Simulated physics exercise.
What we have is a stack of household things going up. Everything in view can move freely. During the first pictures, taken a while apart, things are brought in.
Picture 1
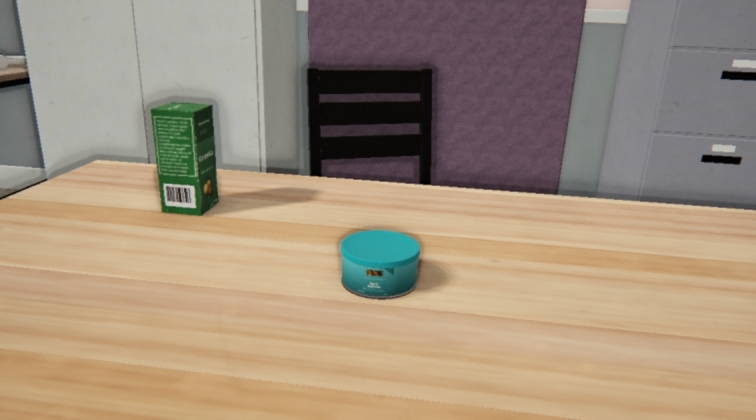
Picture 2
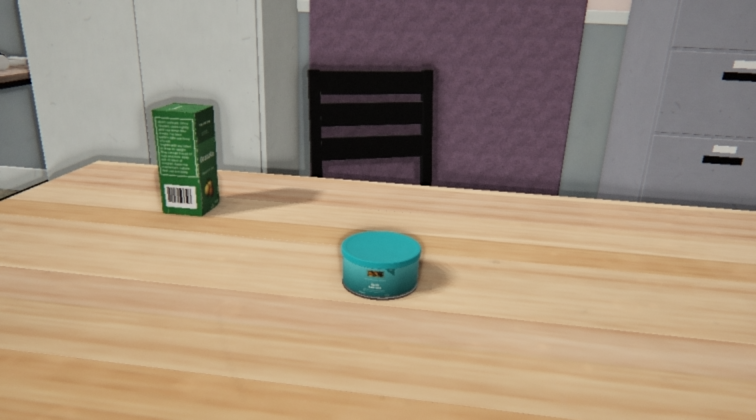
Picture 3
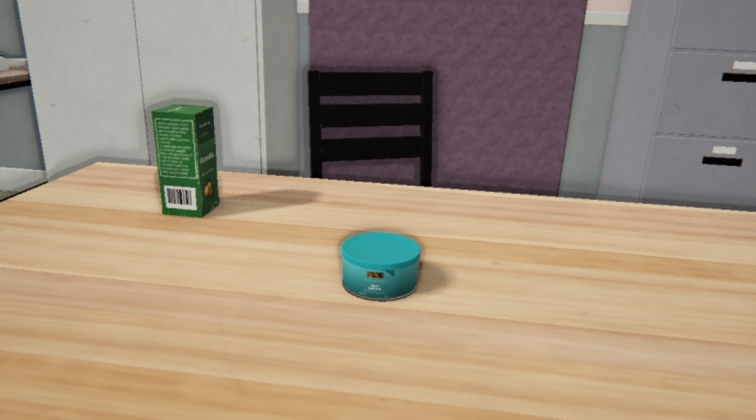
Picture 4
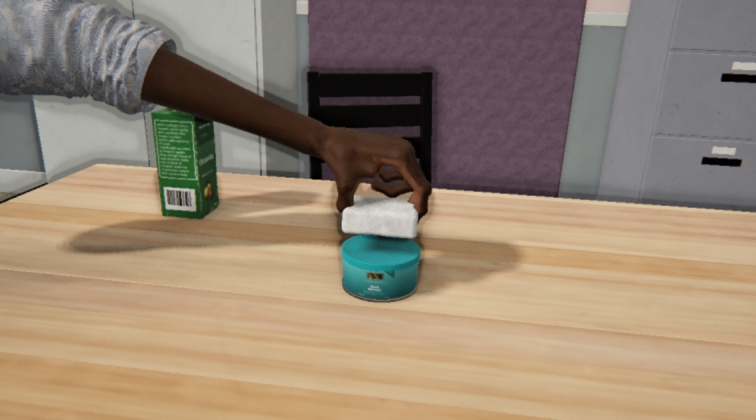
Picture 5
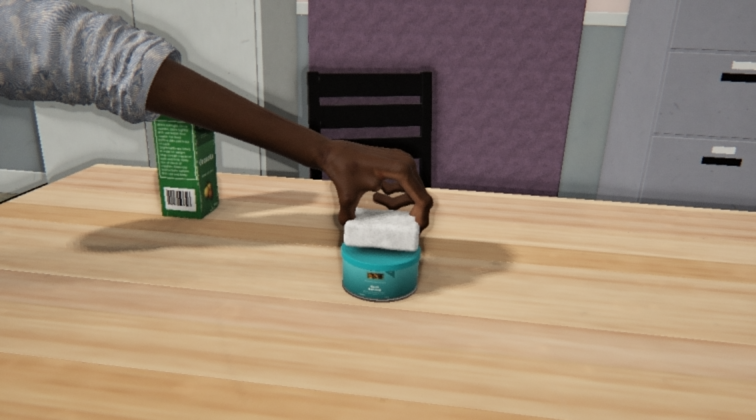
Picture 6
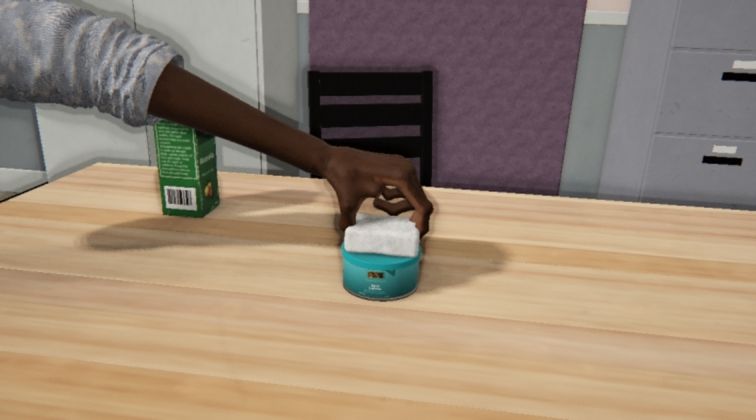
The footage shows a green carton and a teal tub sitting still on a wooden table, before an arm in a grey sleeve comes in from the left, lowers a white sponge onto the tub and keeps holding it.
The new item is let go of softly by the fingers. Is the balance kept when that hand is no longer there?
Yes, the balance is kept.
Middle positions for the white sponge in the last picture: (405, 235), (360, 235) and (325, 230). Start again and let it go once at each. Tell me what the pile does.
Stays standing, stays standing, topples over.
Then, 0.20 s on from there, no change.
Then, 0.50 s on from there, white sponge resting near (384, 235).
In the end, all 3 unmoved. At the end, from the last picture's camera, white sponge near (384, 235). The pile holds.
